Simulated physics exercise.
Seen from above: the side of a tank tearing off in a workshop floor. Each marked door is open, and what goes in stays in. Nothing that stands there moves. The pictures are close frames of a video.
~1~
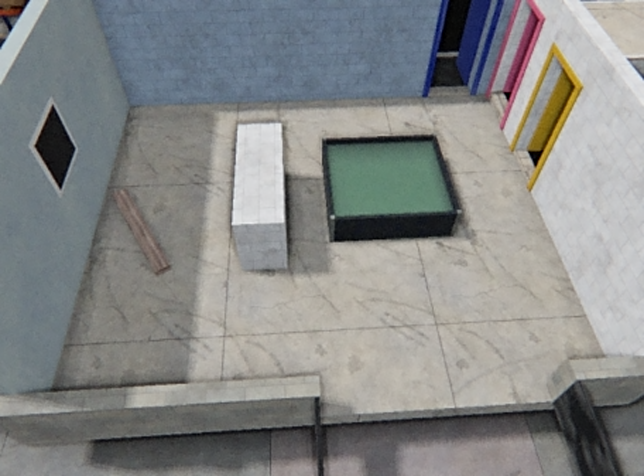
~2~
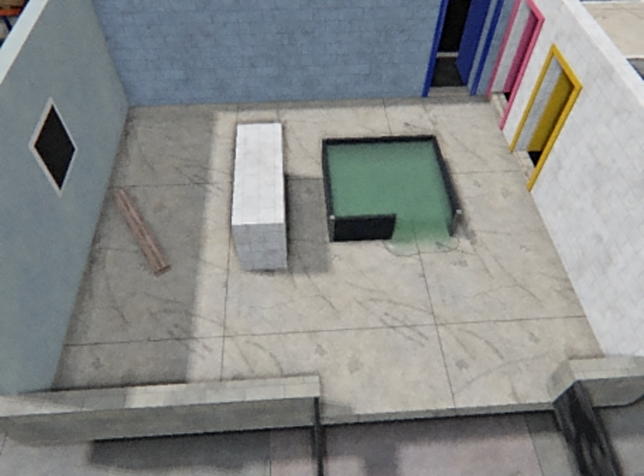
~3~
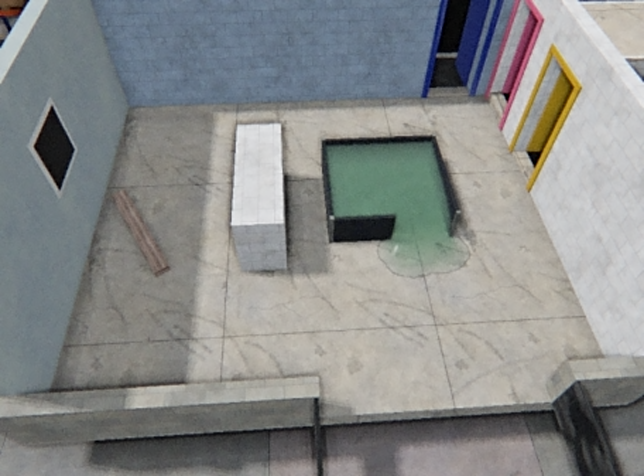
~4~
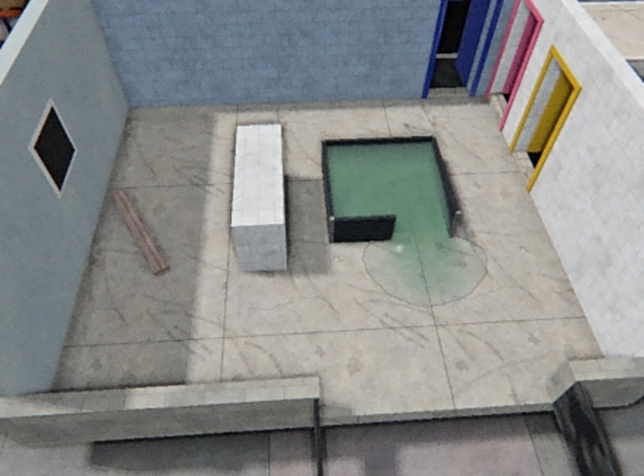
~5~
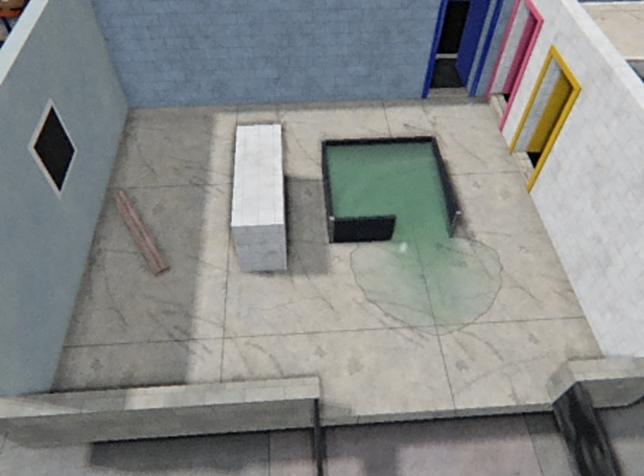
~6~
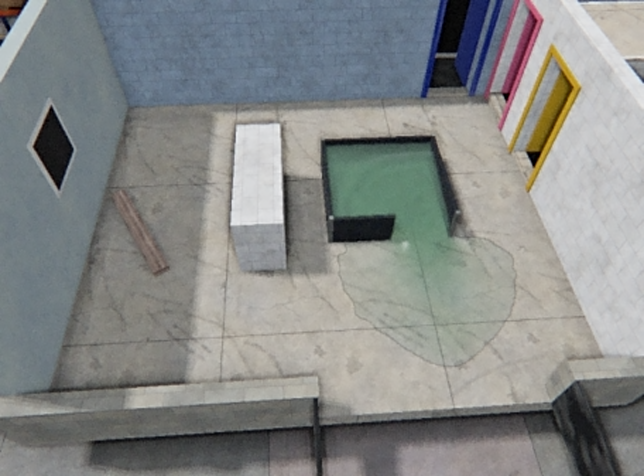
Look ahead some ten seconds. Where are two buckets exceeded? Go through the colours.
The pink door holds within the limit; the yellow door holds within the limit; the blue door holds within the limit.
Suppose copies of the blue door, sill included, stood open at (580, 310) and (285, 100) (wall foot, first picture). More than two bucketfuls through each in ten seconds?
In turn: Goes over, keeps below it.
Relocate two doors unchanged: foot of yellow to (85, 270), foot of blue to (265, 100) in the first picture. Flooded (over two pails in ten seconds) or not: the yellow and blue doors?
Then: The yellow door is under, the blue door is under.
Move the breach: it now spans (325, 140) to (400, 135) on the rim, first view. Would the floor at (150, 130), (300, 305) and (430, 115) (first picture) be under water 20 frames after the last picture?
As listed: Wet, dry, flooded.
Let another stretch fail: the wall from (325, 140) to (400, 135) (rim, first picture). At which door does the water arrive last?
It is the one in yellow.
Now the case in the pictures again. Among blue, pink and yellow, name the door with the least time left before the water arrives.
That is the door marked yellow.
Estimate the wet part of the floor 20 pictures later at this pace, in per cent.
Roughly 20 per cent.
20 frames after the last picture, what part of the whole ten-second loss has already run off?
I make it 45 per cent.
A moment on, water covers 15 % of the floor; the pink door not reached, the yellow door not reached, the blue door not reached.
Next, water covers 20 % of the floor; the pink door not reached, the yellow door not reached, the blue door not reached.
Then, water covers 20 % of the floor; the pink door not reached, the yellow door not reached, the blue door not reached.
Later, water covers 30 % of the floor; the pink door not reached, the yellow door wet at the sill, nothing in, the blue door not reached.
In the end, water covers 30 % of the floor; the pink door wet at the sill, nothing in, the yellow door wet at the sill, nothing in, the blue door wet at the sill, nothing in.
